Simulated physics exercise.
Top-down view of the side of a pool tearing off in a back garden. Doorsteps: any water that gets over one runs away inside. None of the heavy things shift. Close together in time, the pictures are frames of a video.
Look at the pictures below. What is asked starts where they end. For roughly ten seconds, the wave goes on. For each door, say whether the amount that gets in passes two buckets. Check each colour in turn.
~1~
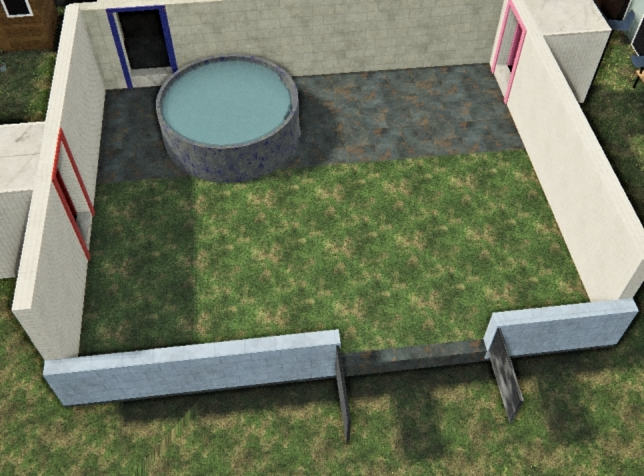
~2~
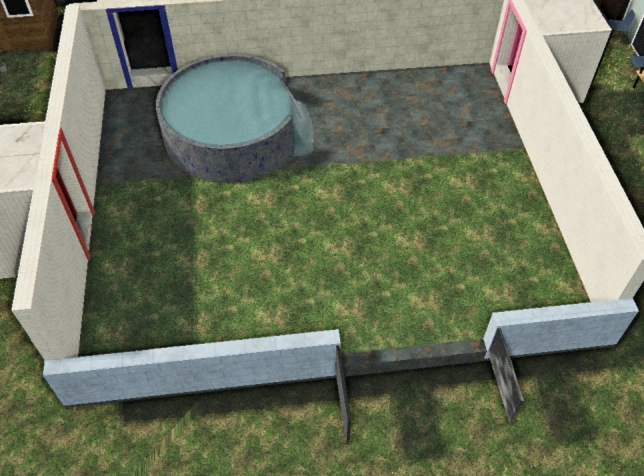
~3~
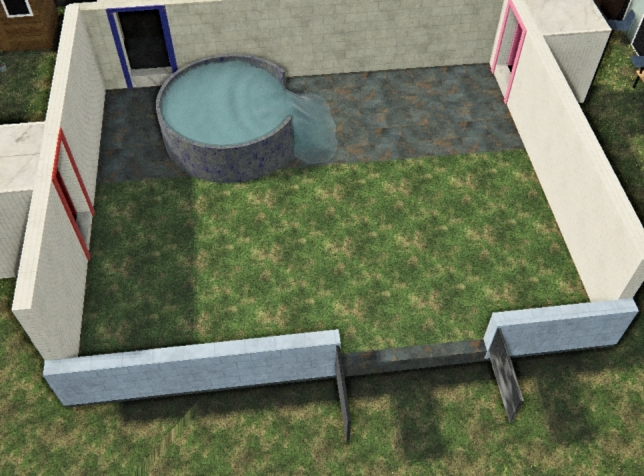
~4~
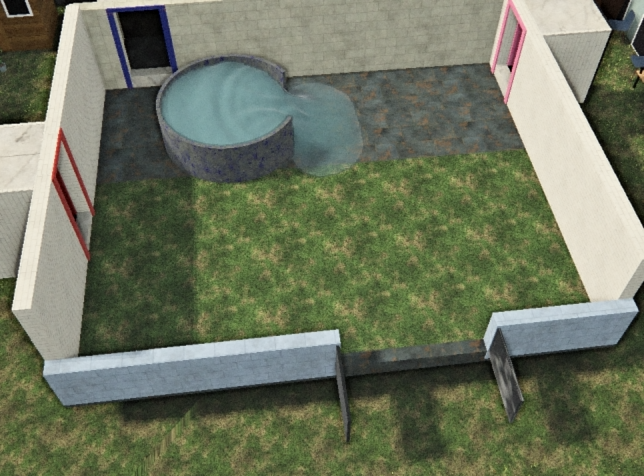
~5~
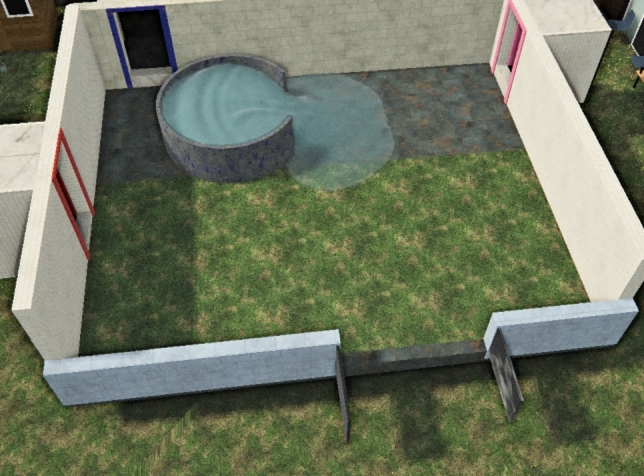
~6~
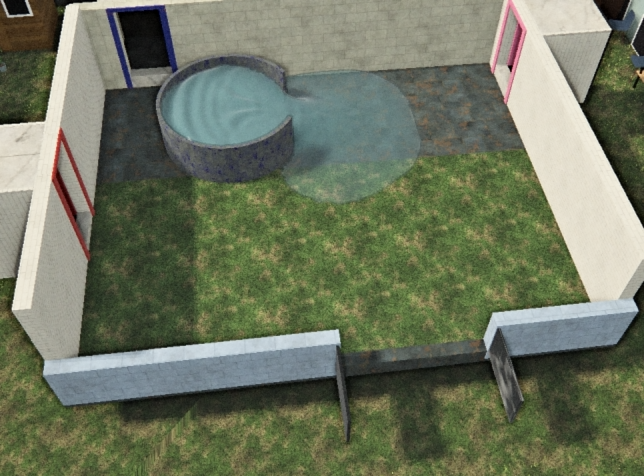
As I see it, blue door: Two buckets at most; pink door: Over two buckets; red door: Two buckets at most.
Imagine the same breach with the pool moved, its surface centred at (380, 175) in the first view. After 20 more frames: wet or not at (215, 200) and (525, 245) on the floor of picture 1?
I'd say still dry for the first and swamped for the second.
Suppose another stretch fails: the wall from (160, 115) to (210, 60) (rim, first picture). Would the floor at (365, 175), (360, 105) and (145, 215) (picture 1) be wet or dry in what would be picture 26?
Taken one by one: Unaffected, then sodden, then sodden.
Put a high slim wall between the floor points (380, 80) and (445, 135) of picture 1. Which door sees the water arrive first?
That's the one in pink, I reckon.
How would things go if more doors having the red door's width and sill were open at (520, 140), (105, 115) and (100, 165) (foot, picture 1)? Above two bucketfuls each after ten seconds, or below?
Sure - the first gets past, the second stays short, the third stays short.
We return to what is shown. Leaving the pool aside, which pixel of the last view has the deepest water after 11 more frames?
Pointing at (485, 75).
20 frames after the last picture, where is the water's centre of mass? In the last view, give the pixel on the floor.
It is near (371, 137).
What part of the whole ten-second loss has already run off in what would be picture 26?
Estimated share: Close to 25 %.
A moment on, water covers 30 % of the floor; the blue door not reached, the pink door wet at the sill, nothing in, the red door not reached.
Next, water covers 35 % of the floor; the blue door not reached, the pink door over two buckets in, the red door not reached.
Then, water covers 50 % of the floor; the blue door not reached, the pink door far over two buckets in, the red door not reached.
Later, water covers 55 % of the floor; the blue door not reached, the pink door far over two buckets in, the red door not reached.
In the end, water covers 75 % of the floor; the blue door not reached, the pink door far over two buckets in, the red door not reached.
